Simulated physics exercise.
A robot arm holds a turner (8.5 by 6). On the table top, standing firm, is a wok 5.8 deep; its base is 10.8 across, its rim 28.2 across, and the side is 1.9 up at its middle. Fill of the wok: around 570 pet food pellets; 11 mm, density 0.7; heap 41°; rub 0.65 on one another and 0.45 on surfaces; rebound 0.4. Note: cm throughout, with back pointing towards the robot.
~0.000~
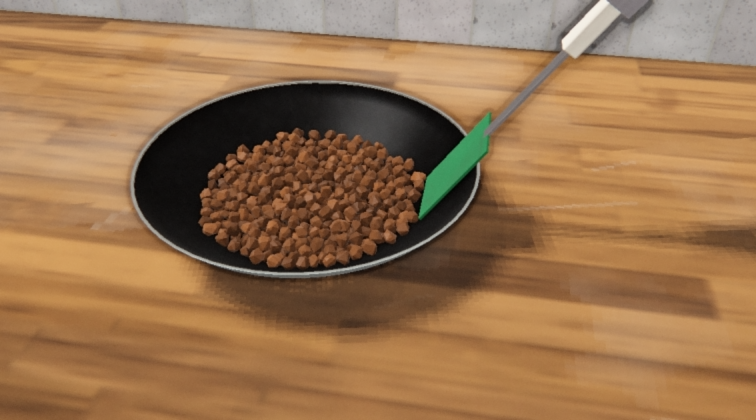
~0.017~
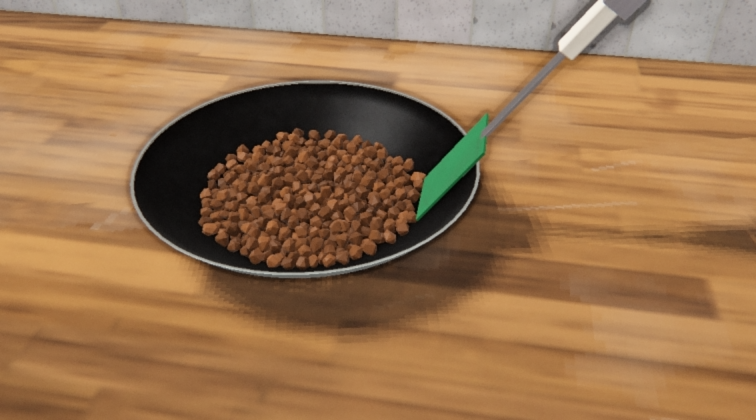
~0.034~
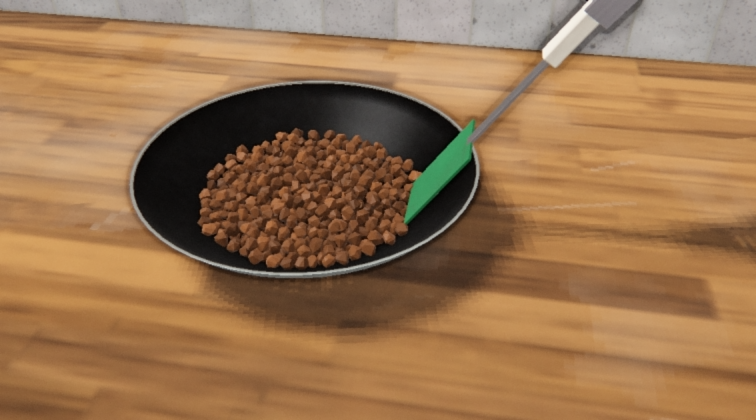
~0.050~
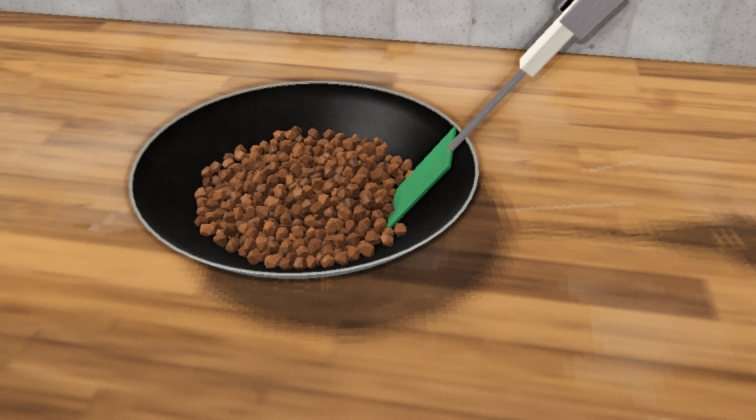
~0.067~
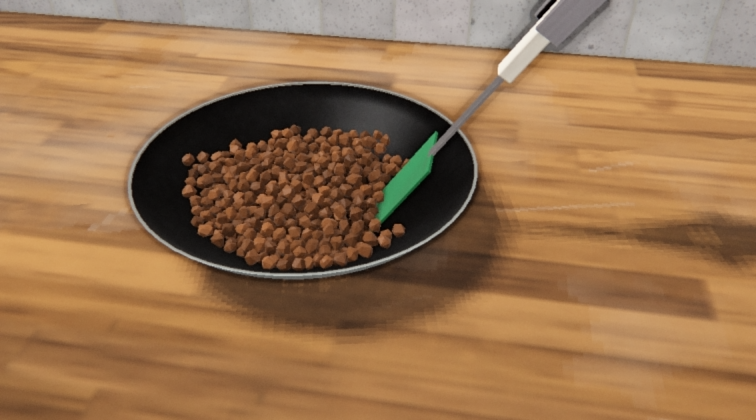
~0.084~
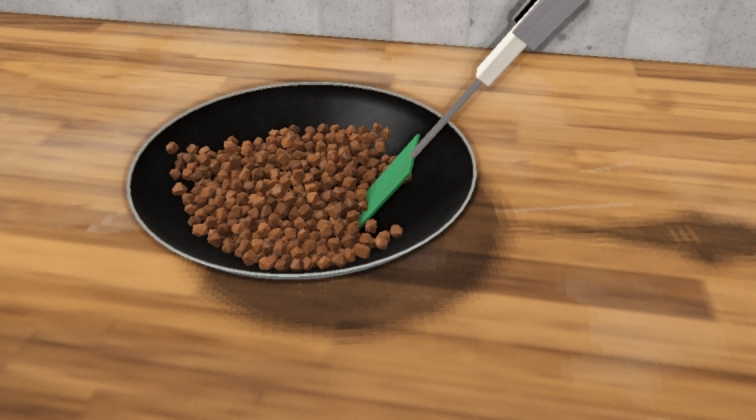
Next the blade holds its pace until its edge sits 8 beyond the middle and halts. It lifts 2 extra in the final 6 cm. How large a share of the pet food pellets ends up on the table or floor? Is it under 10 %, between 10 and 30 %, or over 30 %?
It is between 10 and 30 %.
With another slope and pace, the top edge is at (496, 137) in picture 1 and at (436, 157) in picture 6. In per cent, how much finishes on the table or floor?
Some 15 per cent.
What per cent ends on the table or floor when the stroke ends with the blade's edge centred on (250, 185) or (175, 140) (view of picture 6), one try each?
Roughly 5 and 35 per cent.
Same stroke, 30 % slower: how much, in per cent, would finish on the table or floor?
About 15 %.
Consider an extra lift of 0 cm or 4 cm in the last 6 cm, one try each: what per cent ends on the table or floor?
Result: Approx. 20 % and 20 %, one try each.
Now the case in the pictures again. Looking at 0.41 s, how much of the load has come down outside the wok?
About 15 per cent.
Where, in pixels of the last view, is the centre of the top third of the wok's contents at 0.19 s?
Near pixel (211, 161).
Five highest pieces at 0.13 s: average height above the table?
Around 6 cm above the table.
By 0.13 s, sloping 56°, highest piece 7 above the table; 565 in the wok, 1 on the blade or in flight.
By 0.19 s, sloping 56°, highest piece 8 above the table; 561 in the wok, 5 on the blade or in flight.
By 0.41 s, sloping 56°, highest piece 7 above the table; 449 in the wok, 97 on the table or floor, 20 on the blade or in flight.
By 1.46 s, sloping 56°, highest piece 7 above the table; 449 in the wok, 117 on the table or floor.
Final count, 449 in the wok, 117 on the table or floor. That is 21 % on the table or floor.
